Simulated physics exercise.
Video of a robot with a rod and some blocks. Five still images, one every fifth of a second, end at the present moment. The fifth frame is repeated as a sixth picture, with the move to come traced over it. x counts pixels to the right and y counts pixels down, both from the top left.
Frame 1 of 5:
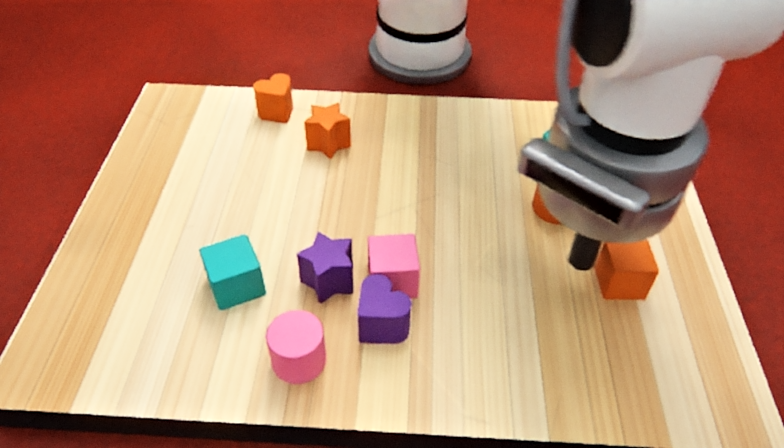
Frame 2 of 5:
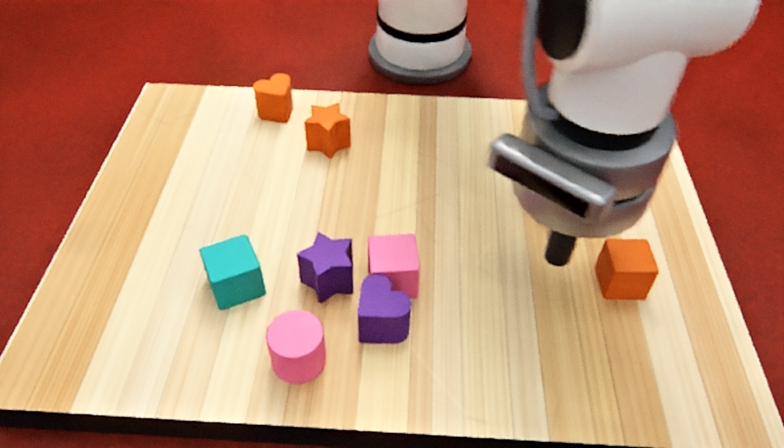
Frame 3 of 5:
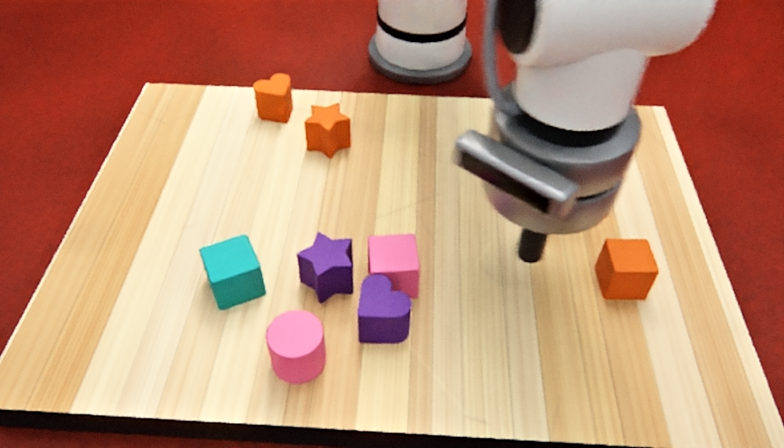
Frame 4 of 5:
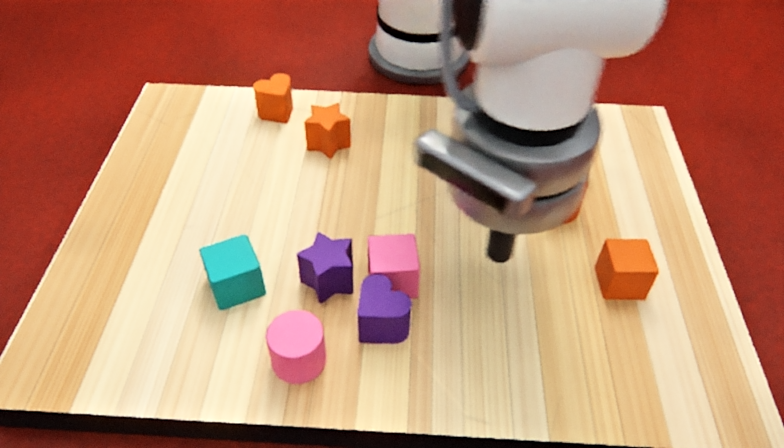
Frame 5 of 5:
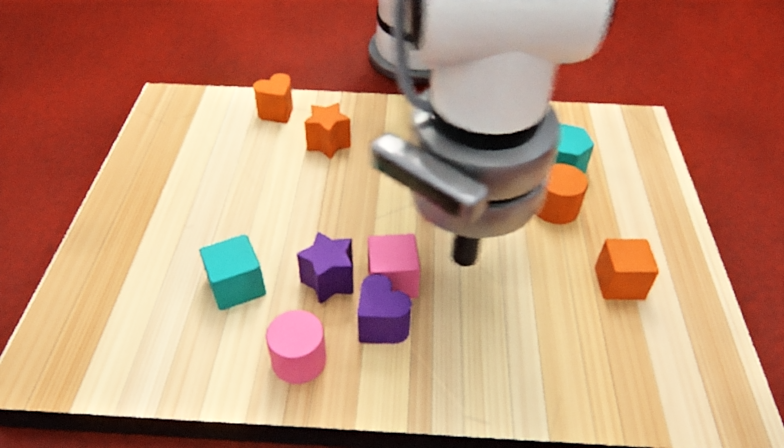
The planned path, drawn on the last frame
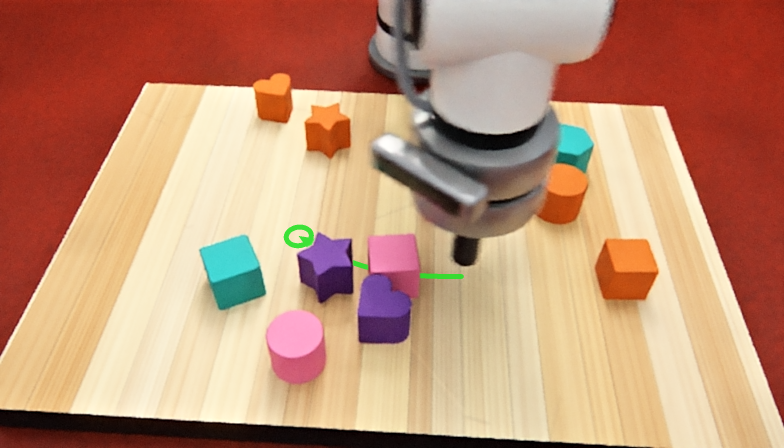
Robot arm with a rod moving steadily left above a wooden board, while the scattered orange, purple, pink and teal blocks stay still.
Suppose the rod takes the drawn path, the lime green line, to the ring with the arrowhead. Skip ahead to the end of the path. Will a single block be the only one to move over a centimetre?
Answer: No.
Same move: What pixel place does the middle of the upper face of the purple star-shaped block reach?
For the centre of its top, I'd go with (253, 271).
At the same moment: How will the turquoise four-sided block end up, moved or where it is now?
By then it is displaced.
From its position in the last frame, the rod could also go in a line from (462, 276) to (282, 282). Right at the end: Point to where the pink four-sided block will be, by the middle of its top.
Roughly at (238, 252).
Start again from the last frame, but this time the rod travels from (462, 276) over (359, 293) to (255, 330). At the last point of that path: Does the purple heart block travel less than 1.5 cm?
I'd say yes.
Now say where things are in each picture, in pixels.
The first frame shows rod tip (581, 261); block tops, turquoise four-sided block (229, 257); purple star-shaped block (327, 252); purple heart block (382, 298); pink four-sided block (393, 252).
The second frame shows rod (557, 257); blocks unchanged.
The third frame shows rod (529, 254); blocks unchanged.
The fourth frame shows rod (499, 254); blocks unchanged.
The fifth frame shows rod (465, 257); turquoise four-sided block (229, 257); purple star-shaped block (327, 252); purple heart block (382, 298); pink four-sided block (393, 252).
Path on the board, from (462, 276) through (402, 274) and (346, 260) to (299, 236).
What follows on the original path. One third of the way, rod (402, 254); purple star-shaped block (315, 253); pink four-sided block (365, 252).
Two thirds of the way, rod (344, 240); turquoise four-sided block (213, 264), turned 25° clockwise; purple star-shaped block (265, 266), turned 35° anticlockwise; pink four-sided block (312, 248), turned 30° anticlockwise.
At the end, rod (296, 216); turquoise four-sided block (198, 270), turned 25° clockwise; purple star-shaped block (253, 271), turned 45° anticlockwise; purple heart block in place; pink four-sided block (296, 245), turned 50° anticlockwise.
